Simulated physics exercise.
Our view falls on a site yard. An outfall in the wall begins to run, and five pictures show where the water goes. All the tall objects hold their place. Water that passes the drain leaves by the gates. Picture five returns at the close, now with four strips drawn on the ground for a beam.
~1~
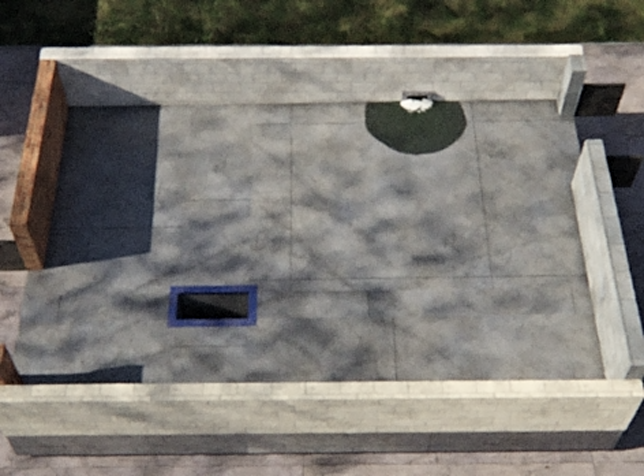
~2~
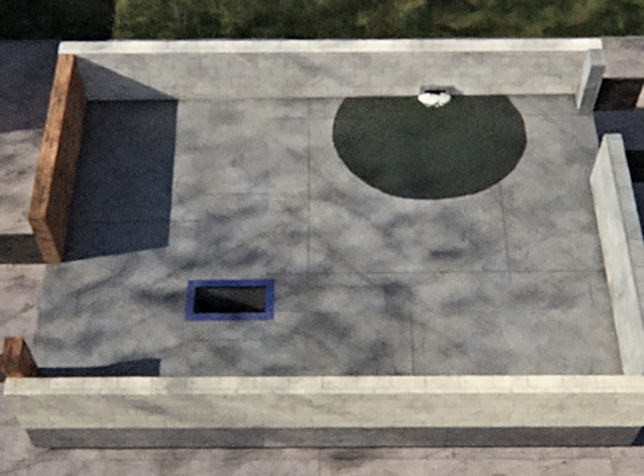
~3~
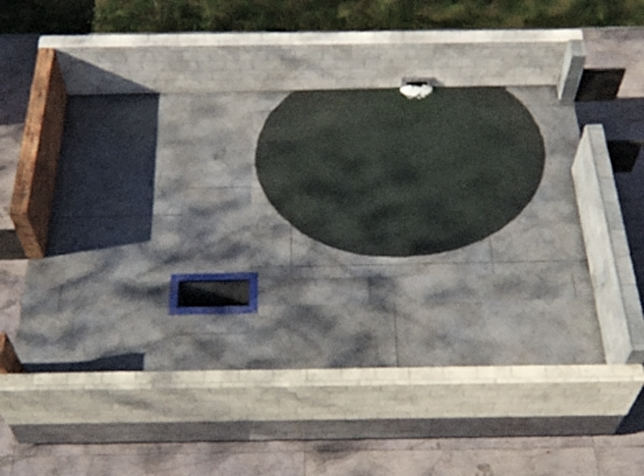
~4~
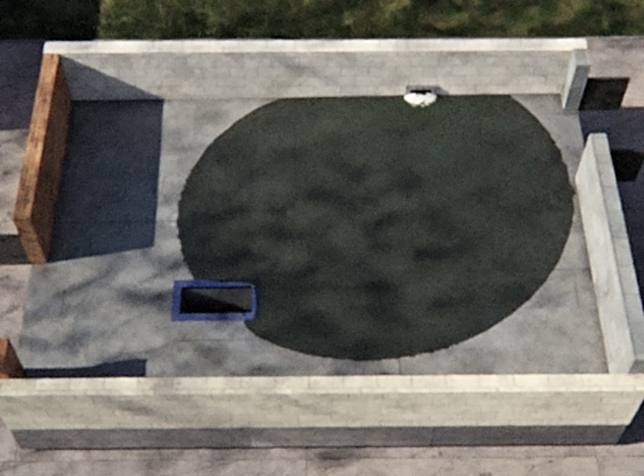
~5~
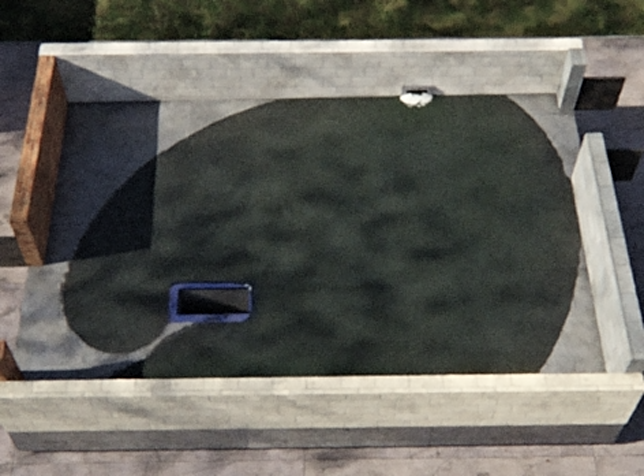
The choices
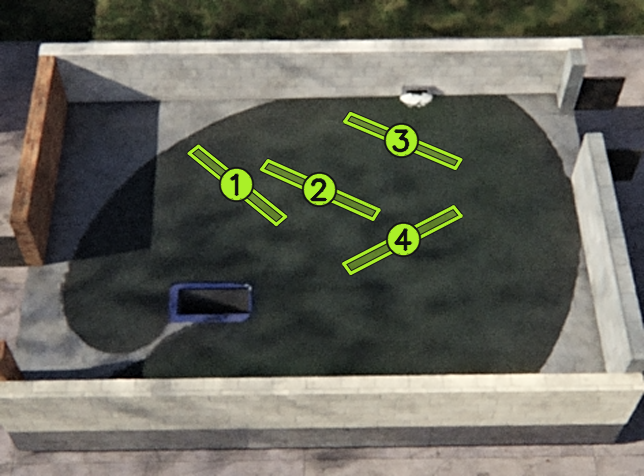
The clip shows a walled yard seen from above as dark water spreads from an outfall at the far wall across the paving, reaching a blue-edged gully and then surrounding it while extending into the shaded left side.
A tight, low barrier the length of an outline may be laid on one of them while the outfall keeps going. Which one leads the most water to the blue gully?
4 is best.
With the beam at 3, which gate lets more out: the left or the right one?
More leaves on the left.
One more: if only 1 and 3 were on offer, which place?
That would be 1.
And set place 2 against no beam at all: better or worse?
It is worse.
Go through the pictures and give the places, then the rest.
Outfall at (417, 97); blue gully at (213, 306); open gate at (34, 325); open gate at (565, 149); water covers 3 % of the ground and shows as far out as (440, 146); blue gully still dry.
Water covers 12 % of the ground and shows as far out as (394, 190); blue gully still dry.
Water covers 27 % of the ground and shows as far out as (340, 244); blue gully still dry.
Water covers 50 % of the ground and shows as far out as (262, 329); blue gully taking water.
Water covers 72 % of the ground and shows as far out as (84, 334); blue gully taking water.
On the marked copy, 1 from (193, 149) to (280, 220); 2 from (264, 165) to (375, 214); 3 from (347, 117) to (458, 163); 4 from (347, 268) to (457, 211).
If 1 is chosen, about 18 % of the stream runs into the blue gully, about 82 % out by the gates.
If 2 is chosen, about 12 % of the stream runs into the blue gully, about 88 % out by the gates.
If 3 is chosen, about 11 % of the stream runs into the blue gully, about 89 % out by the gates.
If 4 is chosen, about 31 % of the stream runs into the blue gully, about 69 % out by the gates.
